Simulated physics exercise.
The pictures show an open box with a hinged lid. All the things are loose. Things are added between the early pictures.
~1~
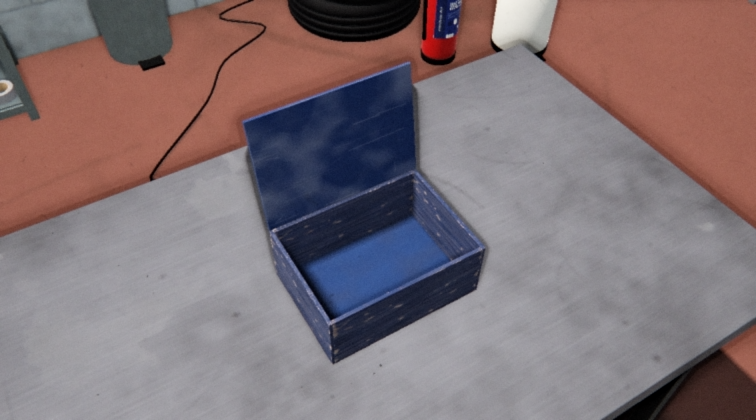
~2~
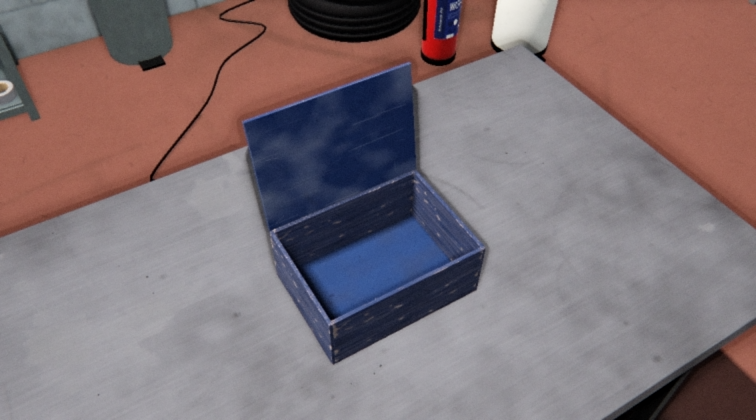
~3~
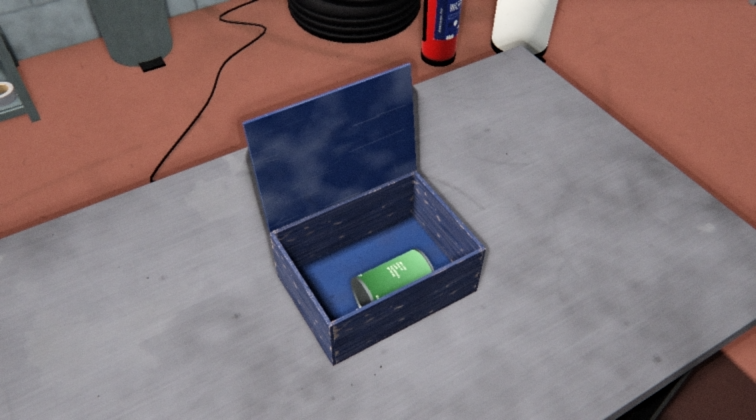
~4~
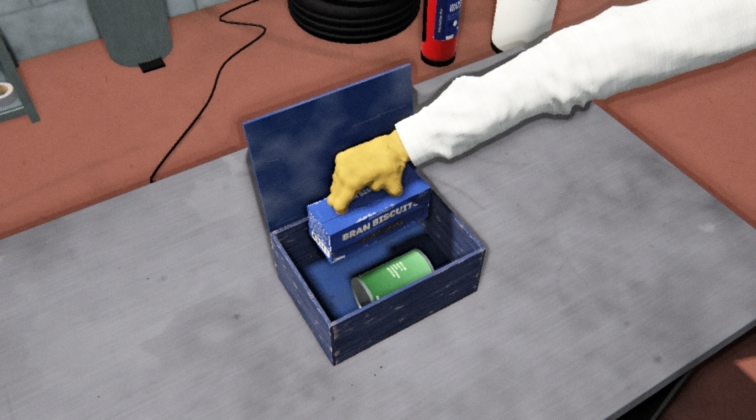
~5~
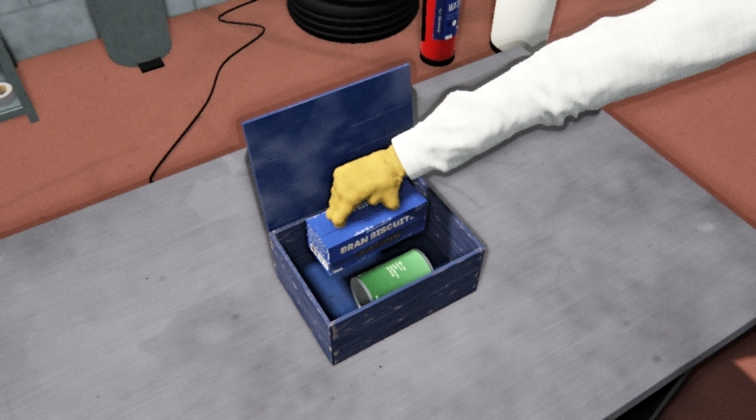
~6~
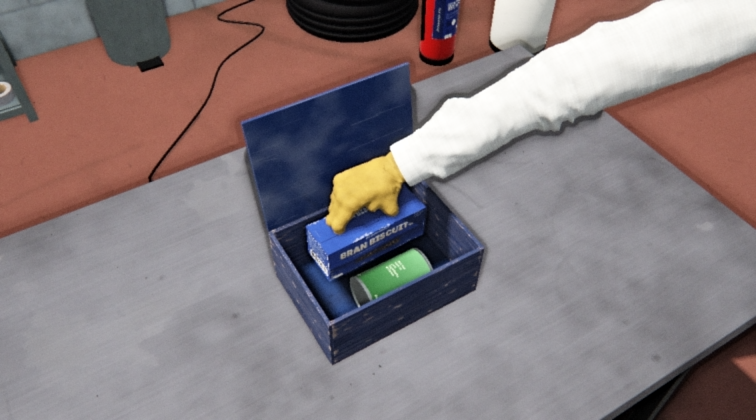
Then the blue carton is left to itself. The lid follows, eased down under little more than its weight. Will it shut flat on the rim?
It closes.
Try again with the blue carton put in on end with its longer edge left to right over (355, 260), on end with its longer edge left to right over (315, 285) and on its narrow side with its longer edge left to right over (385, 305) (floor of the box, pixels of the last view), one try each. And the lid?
First try: It is held up; second try: It will not close; third try: It stays ajar.
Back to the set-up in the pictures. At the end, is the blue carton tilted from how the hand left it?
It tips.
Then, 0.90 s later than the last frame, lid starting down; blue carton on its side near (357, 245).
Then, 1.60 s later than the last frame, lid 57° above the rim; blue carton on its side near (357, 245).
Then, 1.90 s later than the last frame, lid 18° above the rim; blue carton on its side near (357, 245).
When it is over, lid shut; lying over in the box, blue carton; green tin as before. End places, in pixels of the last picture, blue carton near (357, 245).
